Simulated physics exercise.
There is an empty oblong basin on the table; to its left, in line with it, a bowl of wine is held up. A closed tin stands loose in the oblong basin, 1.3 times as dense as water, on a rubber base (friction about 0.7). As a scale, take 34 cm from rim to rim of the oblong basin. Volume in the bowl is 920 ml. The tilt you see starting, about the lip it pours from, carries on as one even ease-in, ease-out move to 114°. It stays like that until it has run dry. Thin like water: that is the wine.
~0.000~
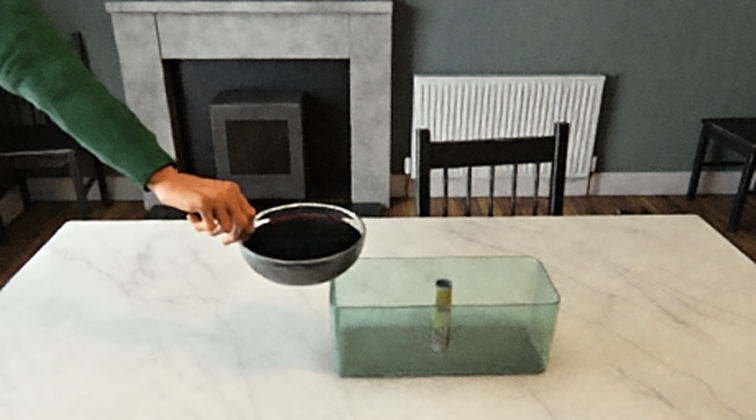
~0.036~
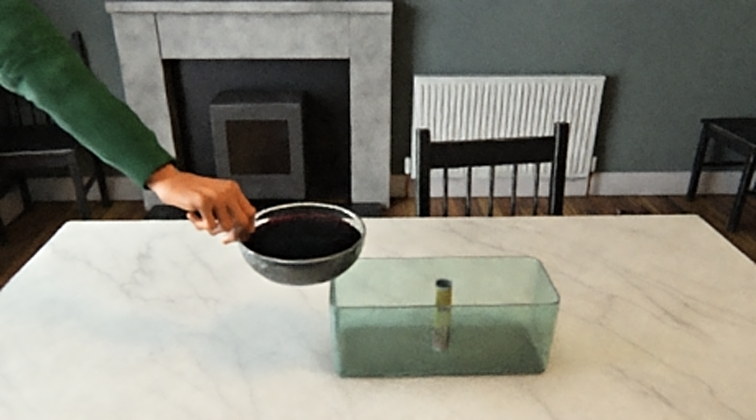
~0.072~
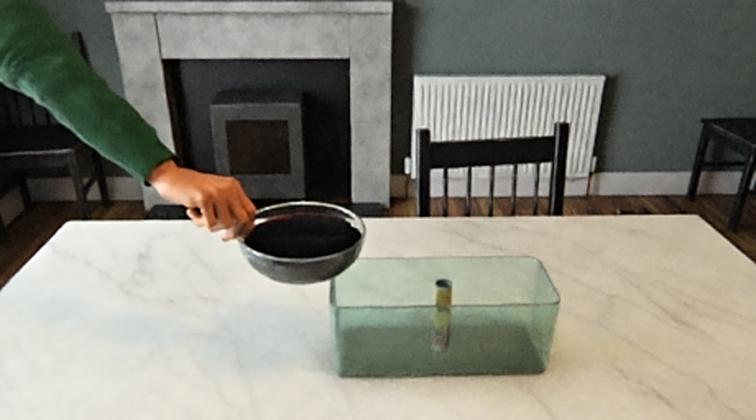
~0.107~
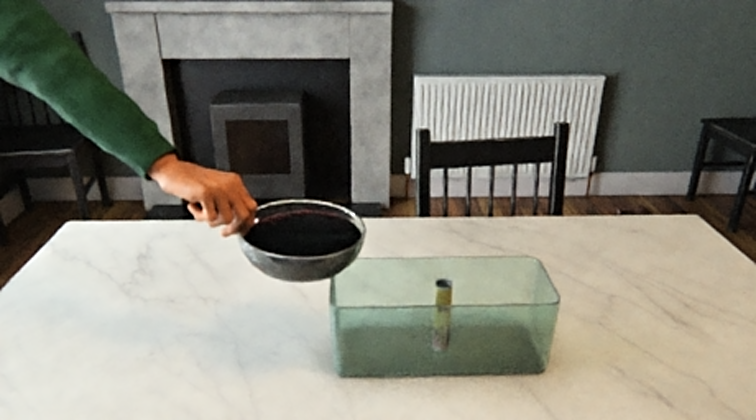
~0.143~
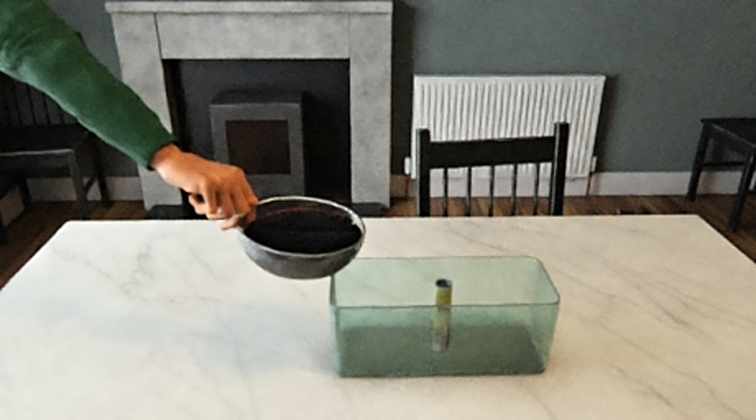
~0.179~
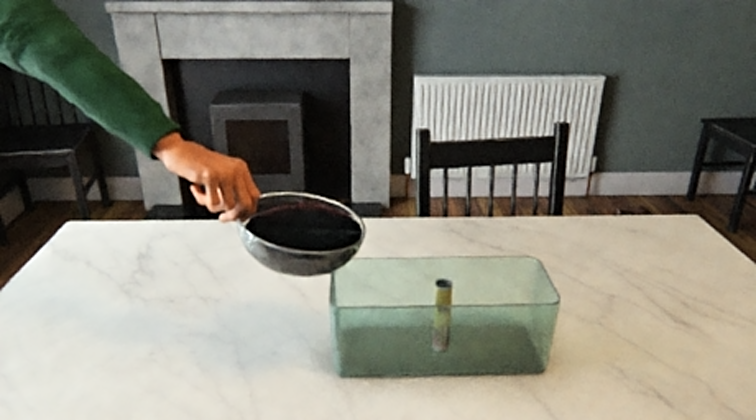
In the video, a hand in a green sleeve holds a bowl of dark liquid above a marble table, beside a clear oblong basin containing a small upright cylinder, then gradually tilts the bowl slightly to the right.
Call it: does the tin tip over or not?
It tips over.
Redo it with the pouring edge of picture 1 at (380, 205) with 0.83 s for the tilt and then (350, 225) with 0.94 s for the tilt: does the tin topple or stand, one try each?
The tin stays vertical the first time and overturns the second time.
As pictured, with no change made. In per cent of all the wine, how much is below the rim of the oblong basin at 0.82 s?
About 92 %.
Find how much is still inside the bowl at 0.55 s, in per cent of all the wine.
34 %.
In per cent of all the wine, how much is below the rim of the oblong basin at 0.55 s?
Around 14%.
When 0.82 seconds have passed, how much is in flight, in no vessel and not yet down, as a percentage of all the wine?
Estimate: Around 3 per cent.
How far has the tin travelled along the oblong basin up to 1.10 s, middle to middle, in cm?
Its middle sits about 8 cm from the start.
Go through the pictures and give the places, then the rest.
Tilt 0°; pouring edge (365, 231); surface from (243, 238) to (362, 237); the oblong basin's rim runs from (331, 283) to (549, 280); the tin's top is at (444, 287), in the first frame.
Tilt 0°; pouring edge (365, 231); surface from (243, 238) to (362, 236), in the second frame.
Tilt 2°; pouring edge (365, 231); surface from (243, 236) to (362, 235), in the third frame.
Tilt 4°; pouring edge (365, 231); surface from (243, 234) to (362, 234), in the fourth frame.
Tilt 7°; pouring edge (365, 231); surface from (243, 230) to (363, 232), in the fifth frame.
Tilt 11°; pouring edge (365, 231); surface from (244, 225) to (362, 229), in the sixth frame.
Then, 0.55 s in, the tilt is 75° and 35 per cent is still to pour; the tin stands where it began.
Then, 0.82 s in, the tilt is 111° and 0 per cent is still to pour; the tin leans 59°.
Then, 1.10 s in, the tilt is 114° and 0 per cent is still to pour; the tin lies on its side.
Then, 1.41 s in, the tilt is 114° and 0 per cent is still to pour; the tin lies on its side.
Finally, the tin lies on its side.
